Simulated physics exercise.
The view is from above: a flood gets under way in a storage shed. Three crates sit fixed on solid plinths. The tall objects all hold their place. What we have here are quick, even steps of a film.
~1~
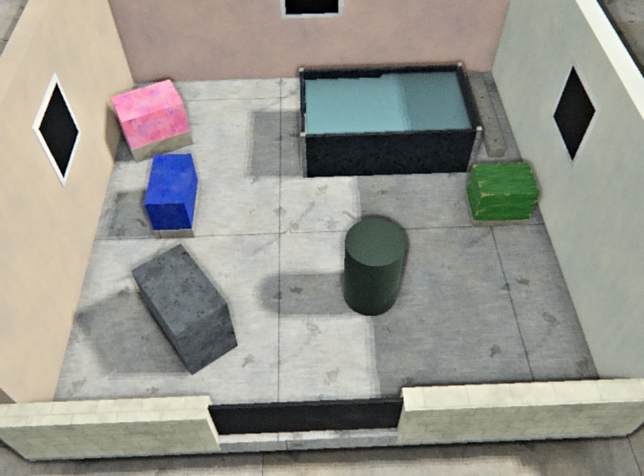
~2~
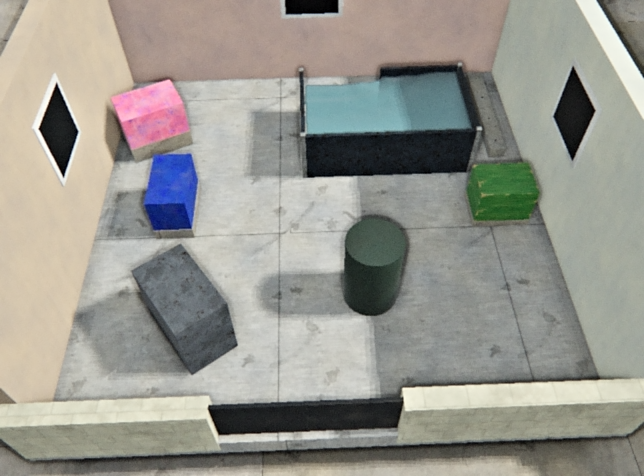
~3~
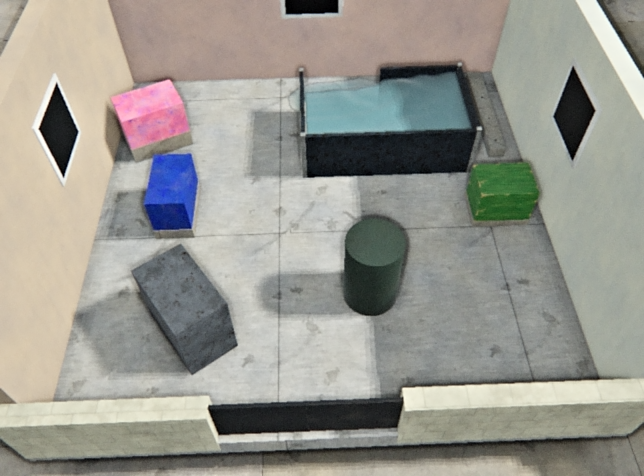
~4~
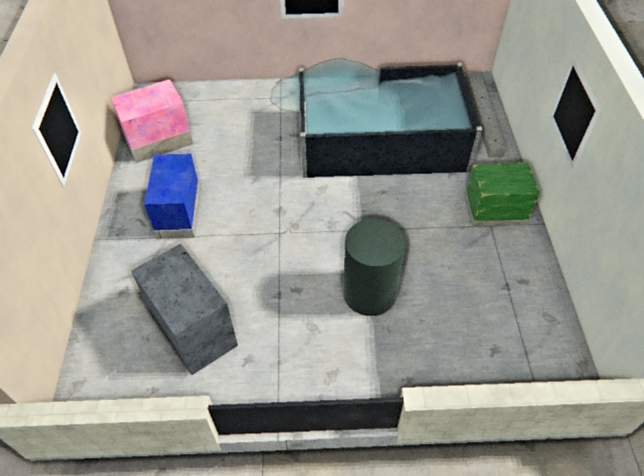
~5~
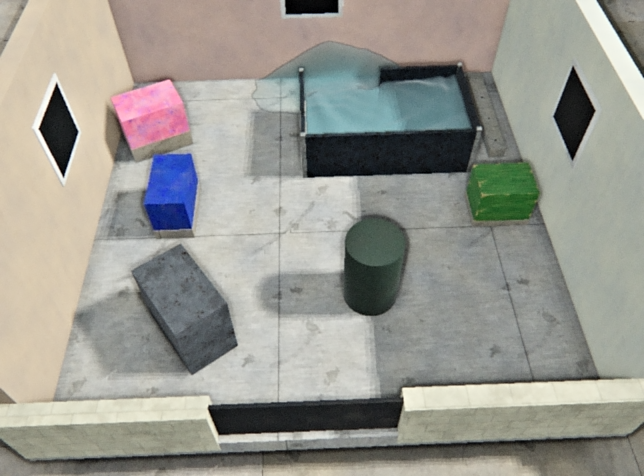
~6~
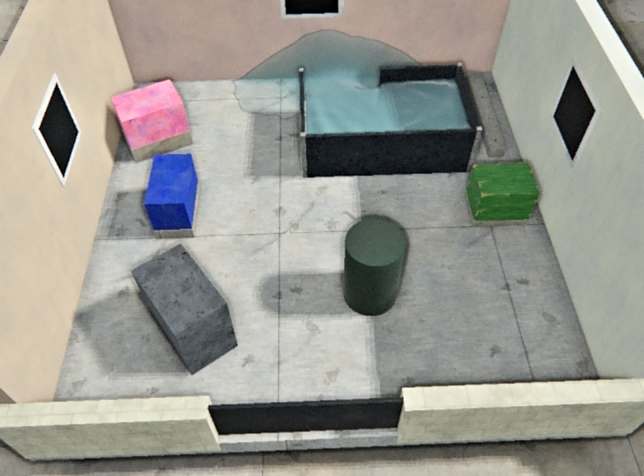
Water slips out through a gap in the far side of a dark, open-topped tank at the back of a storage shed, seen from above by a still camera. Pink and blue boxes and a tilted grey block sit on the left, a dark green cylinder near the centre, and a green box on the right. The tank's surface ripples as a clear sheet spreads behind it and leftward, while the objects stay put.
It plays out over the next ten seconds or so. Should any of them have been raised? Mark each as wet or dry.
Pink crate: Wet; blue crate: Dry; green crate: Wet.
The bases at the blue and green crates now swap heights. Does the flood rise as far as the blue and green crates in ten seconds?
I'd say the blue crate gets swamped and the green crate gets swamped.
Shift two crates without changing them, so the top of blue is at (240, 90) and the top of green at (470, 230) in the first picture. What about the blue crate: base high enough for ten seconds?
I'd say the blue crate gets flooded.
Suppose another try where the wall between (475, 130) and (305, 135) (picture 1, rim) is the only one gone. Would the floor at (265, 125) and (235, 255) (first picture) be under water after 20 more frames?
I'd expect the first point to stay dry and the second point to be reached.
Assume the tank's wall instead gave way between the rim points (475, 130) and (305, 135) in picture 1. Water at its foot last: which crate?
That would be the pink one.
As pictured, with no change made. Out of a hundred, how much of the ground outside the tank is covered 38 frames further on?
About 85 percent.
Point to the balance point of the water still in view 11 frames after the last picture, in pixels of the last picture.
I'd say around (339, 118).
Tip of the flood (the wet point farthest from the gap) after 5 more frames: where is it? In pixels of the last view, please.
At roughly (134, 87).
A moment on, water covers 20 % of the floor; the pink crate water round its plinth, the blue crate not reached, the green crate not reached.
Next, water covers 30 % of the floor; the pink crate water round its plinth, the blue crate water round its plinth, the green crate water round its plinth.
Then, water covers 50 % of the floor; the pink crate water round its plinth, the blue crate water round its plinth, the green crate water round its plinth.
Later, water covers 85 % of the floor; the pink crate water round its plinth, the blue crate water round its plinth, the green crate water round its plinth.
In the end, water covers 100 % of the floor; the pink crate was topped, the blue crate stayed above the water, the green crate was topped.
